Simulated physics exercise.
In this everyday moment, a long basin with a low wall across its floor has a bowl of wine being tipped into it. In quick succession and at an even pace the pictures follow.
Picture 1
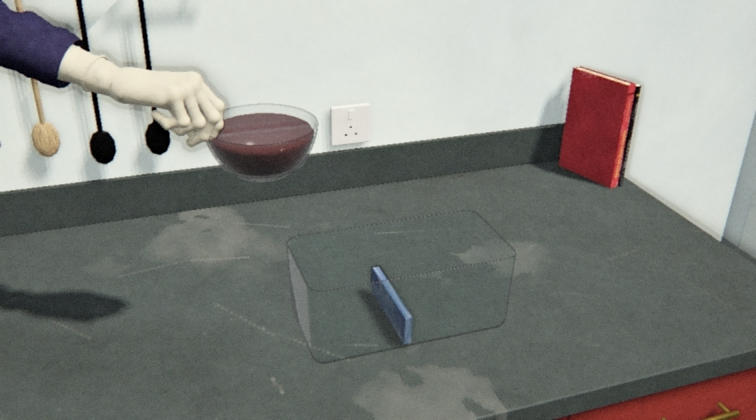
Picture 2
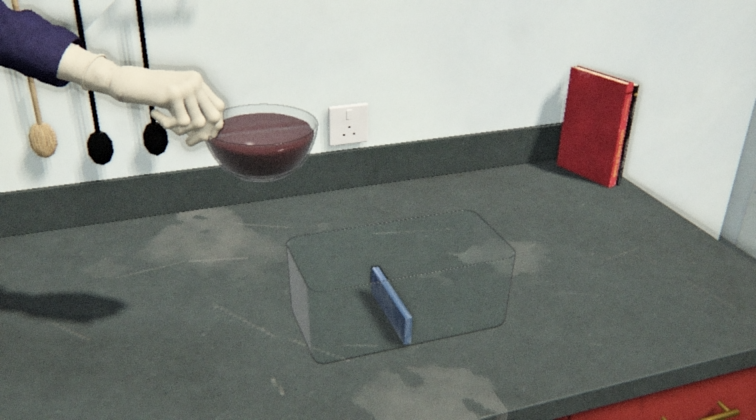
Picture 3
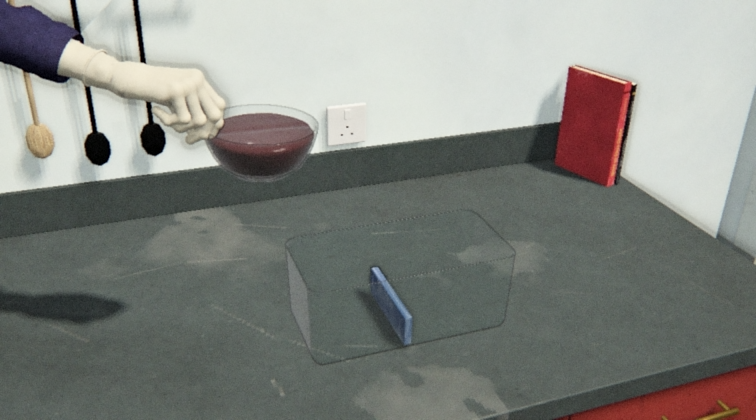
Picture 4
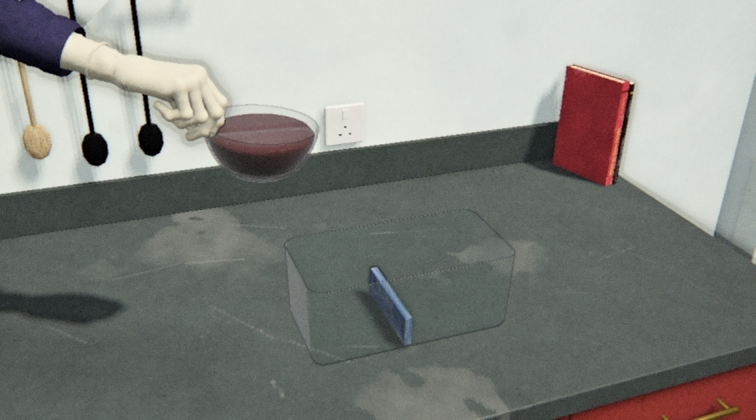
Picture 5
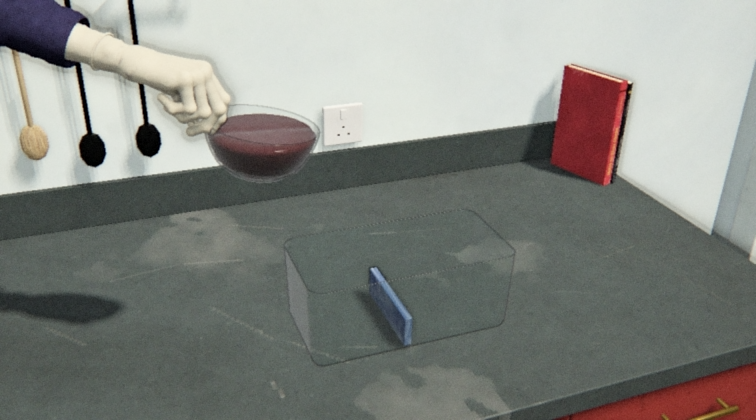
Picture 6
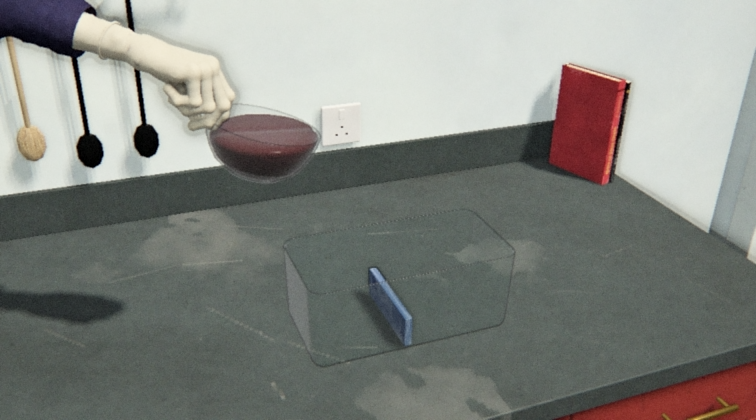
On a dark kitchen counter, a pale hand held a glass bowl of dark red wine above and left of a clear basin with a low blue wall inside, and slowly tilted the bowl slightly rightward.
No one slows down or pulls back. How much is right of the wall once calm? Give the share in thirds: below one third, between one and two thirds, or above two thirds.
Low band.
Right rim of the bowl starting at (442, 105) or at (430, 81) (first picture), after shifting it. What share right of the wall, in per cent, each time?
Close to 80 % for the first start and close to 85 % for the second.
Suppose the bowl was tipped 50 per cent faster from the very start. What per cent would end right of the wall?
About 5 per cent.
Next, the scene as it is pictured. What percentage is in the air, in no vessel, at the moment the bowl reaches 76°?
Near 55 parts in a hundred.
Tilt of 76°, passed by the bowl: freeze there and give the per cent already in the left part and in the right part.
Roughly 15 per cent on the left, roughly 0 per cent on the right.
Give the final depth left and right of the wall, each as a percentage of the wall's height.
On the left it's around 60 per cent; on the right, 0 per cent.
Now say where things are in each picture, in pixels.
The first frame shows tilt 0°; pouring edge (315, 119); surface from (206, 135) to (311, 124); the long basin's rim runs from (297, 265) to (495, 232); the wall's top is at (391, 292).
The second frame shows tilt 1°; pouring edge (315, 120); surface from (205, 135) to (311, 124).
The third frame shows tilt 2°; pouring edge (315, 121); surface from (206, 135) to (311, 125).
The fourth frame shows tilt 5°; pouring edge (316, 124); surface from (207, 134) to (311, 126).
The fifth frame shows tilt 10°; pouring edge (317, 128); surface from (208, 134) to (313, 127).
The sixth frame shows tilt 15°; pouring edge (317, 132); surface from (208, 134) to (314, 127).
A moment on, the bowl is tipped on its side and 29 per cent is still to pour, 17 is left of the wall and 0 right of it.
Next, the bowl is tipped right over and 0 per cent is still to pour, 91 is left of the wall and 2 right of it.
Then the bowl is tipped right over and 0 per cent is still to pour, 94 is left of the wall and 4 right of it.
Later the bowl is tipped right over and 0 per cent is still to pour, 94 is left of the wall and 5 right of it.
Finally, 93 per cent lies left of the wall, 5 right of it and 2 outside.
